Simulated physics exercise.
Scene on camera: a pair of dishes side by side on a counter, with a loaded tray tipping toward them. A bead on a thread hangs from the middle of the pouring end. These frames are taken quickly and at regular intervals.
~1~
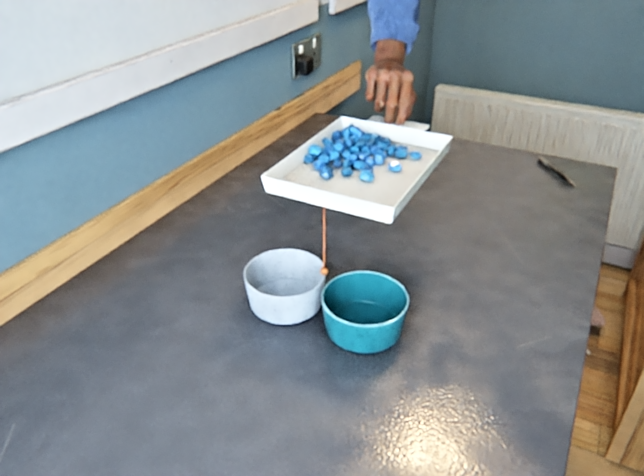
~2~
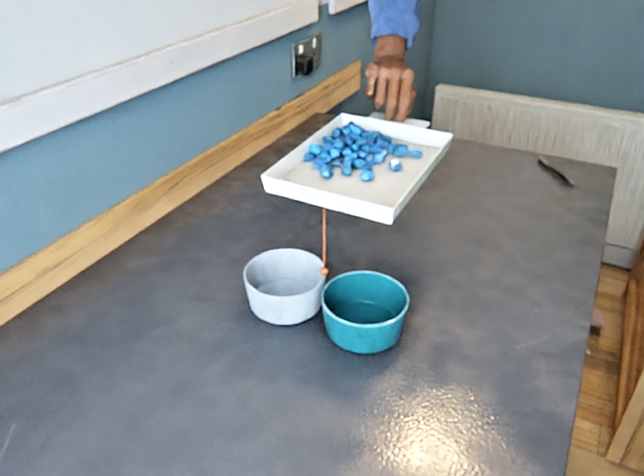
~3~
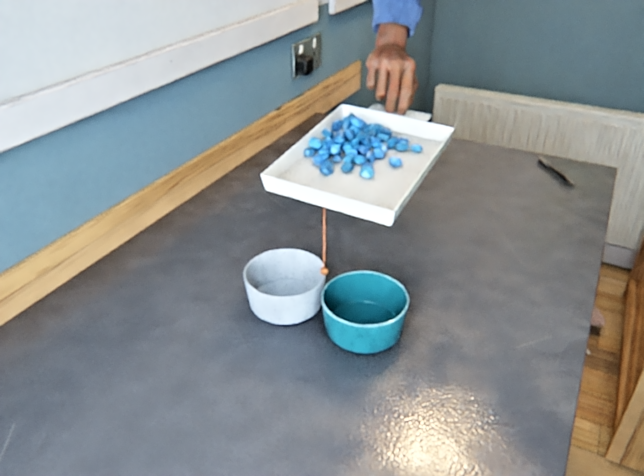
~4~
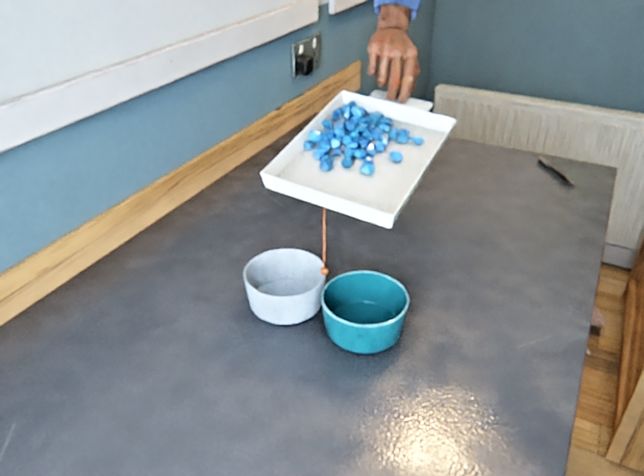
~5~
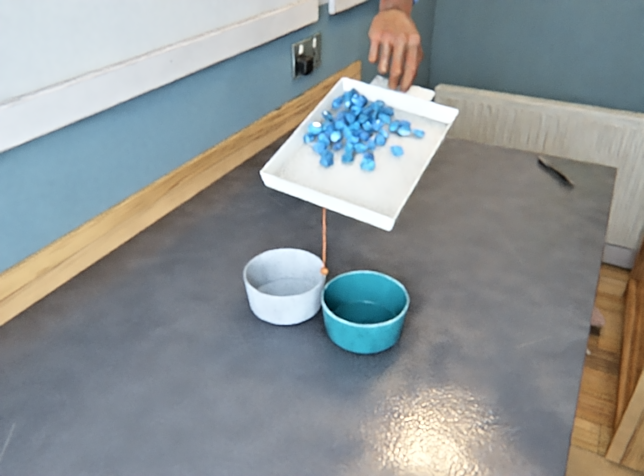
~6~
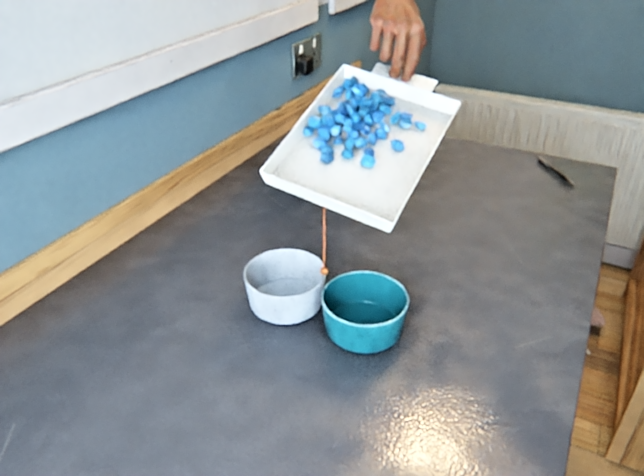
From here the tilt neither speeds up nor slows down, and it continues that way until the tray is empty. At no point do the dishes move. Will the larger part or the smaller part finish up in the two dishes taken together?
The larger part does.
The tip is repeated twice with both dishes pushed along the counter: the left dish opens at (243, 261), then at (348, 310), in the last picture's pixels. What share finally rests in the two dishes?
First try: Roughly 10 per cent; second try: Roughly 80 per cent.
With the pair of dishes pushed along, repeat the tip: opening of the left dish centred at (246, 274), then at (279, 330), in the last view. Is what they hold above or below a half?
A minority, then a minority.
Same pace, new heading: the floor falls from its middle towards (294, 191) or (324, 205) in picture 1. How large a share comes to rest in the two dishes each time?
Somewhere close to 80 % the first time, 40 % the second.
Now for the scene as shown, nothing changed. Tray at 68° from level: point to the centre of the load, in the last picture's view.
I'd put the middle close to (369, 214).
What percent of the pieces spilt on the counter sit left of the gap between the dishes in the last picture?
Some 20 %.
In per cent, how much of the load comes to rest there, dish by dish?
About 0 % ends in the left dish and about 80 % in the right dish.
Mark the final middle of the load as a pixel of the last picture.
Once nothing moves, the middle sits near (369, 330).
Shortly afterwards, tray tipped steeply; the bulk on the tray; a little in the air.
Next, tray tipped past a quarter turn; near a quarter on the tray; near half in the right dish; near a quarter outside both; only a few in the air.
Some moments later, tray tipped past a quarter turn; the bulk in the right dish; near a quarter outside both.
In the end, tray tipped past a quarter turn; the bulk in the right dish; none at all in the left dish; near a quarter outside both.
